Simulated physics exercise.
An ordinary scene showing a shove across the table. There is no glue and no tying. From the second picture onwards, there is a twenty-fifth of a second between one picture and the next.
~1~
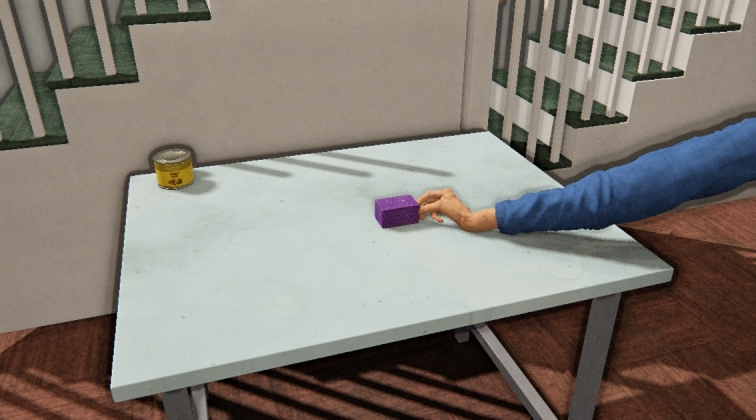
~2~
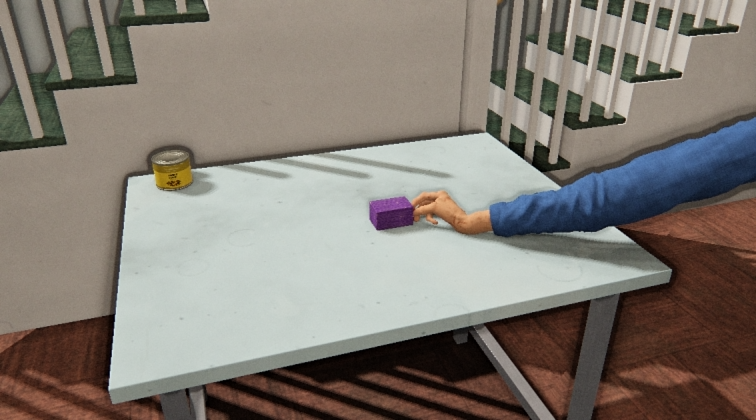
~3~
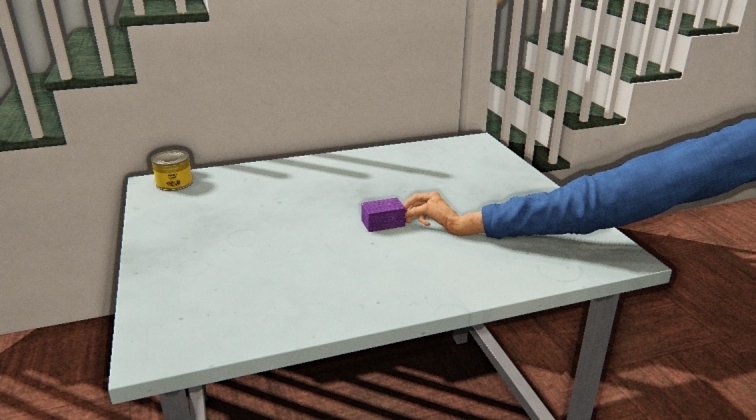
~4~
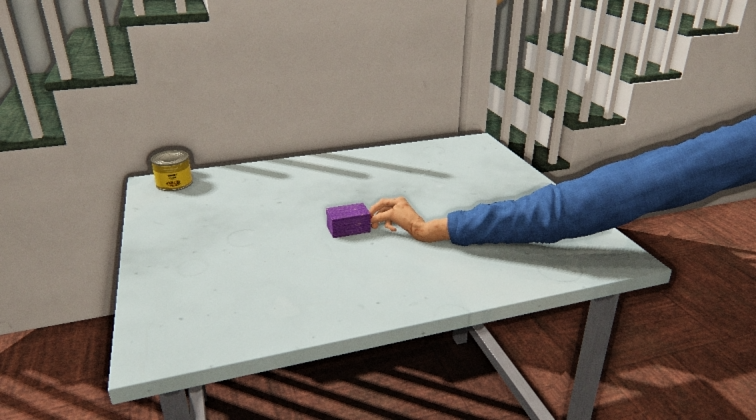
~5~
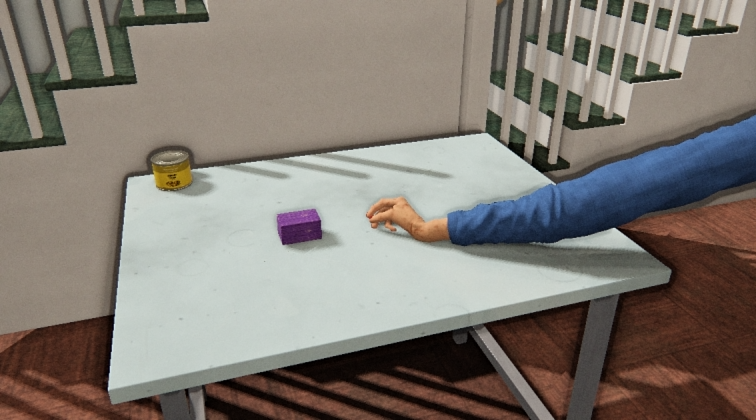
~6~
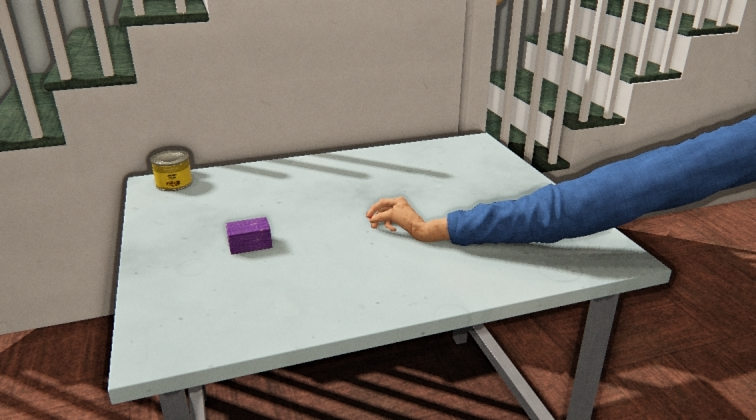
The footage shows a hand in a blue sleeve pushing a purple block leftward across a pale table near a yellow can, then staying in place as the block separates from the fingers and slides farther left.
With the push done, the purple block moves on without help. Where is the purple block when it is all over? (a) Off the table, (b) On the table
Off the table.
Then, 0.10 s past the last view, purple block displaced well along near (123, 254).
Then, 0.30 s past the last view, purple block now off the table.
Then, 0.50 s past the last view, things are still on the move.
Then, 0.60 s past the last view, as before.
Finally, off the table, purple block.
